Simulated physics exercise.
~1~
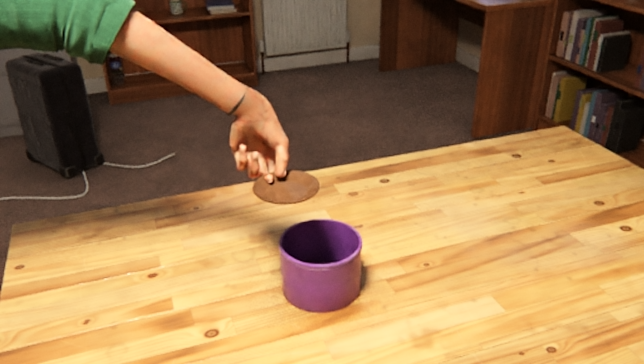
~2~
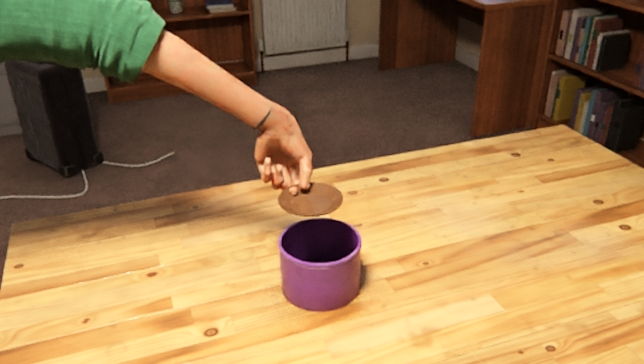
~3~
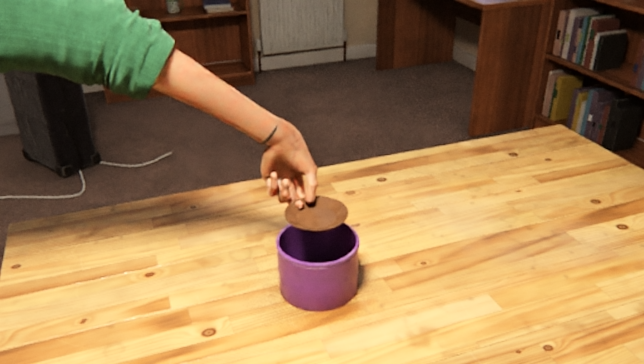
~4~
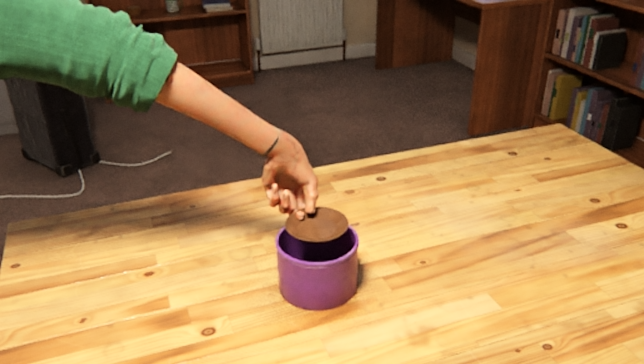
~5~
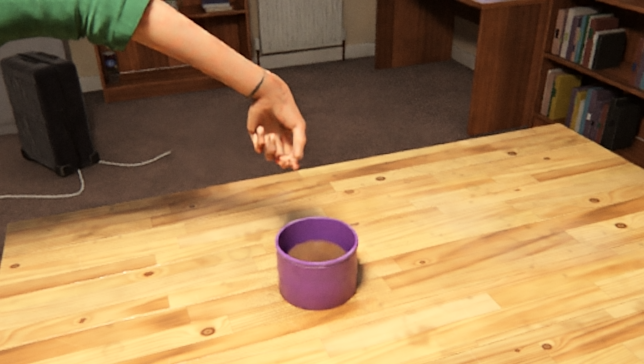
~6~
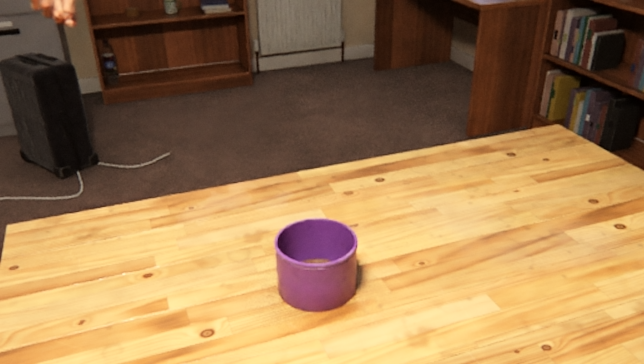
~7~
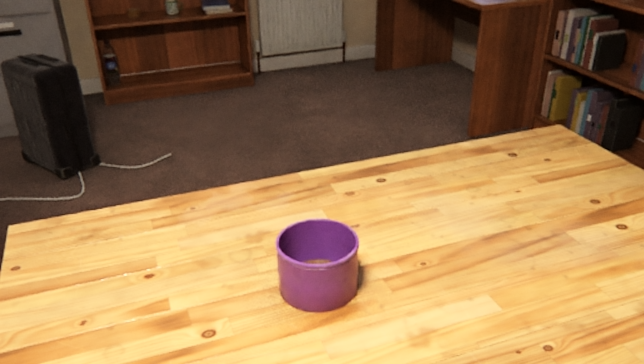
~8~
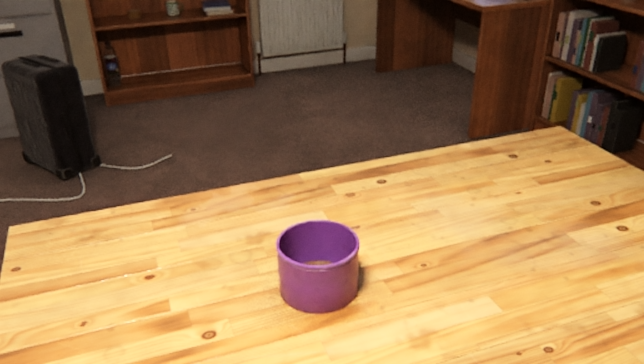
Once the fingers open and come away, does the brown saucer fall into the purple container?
Yes, the brown saucer slips past the rim and drops down inside the purple container, leaving it uncovered.
In a carpeted room with bookshelves, a pale radiator and a black suitcase at the left, a light wooden table is seen from above by a gently swaying camera. An open purple container stands near the middle of the table. A hand from a green-sleeved arm at the upper left holds a flat brown saucer above and behind it, then carries it right and down to the opening. The fingers let go and the saucer slips past the rim, sinking inside. The hand draws back out of view, leaving the container uncovered with the saucer down within it.
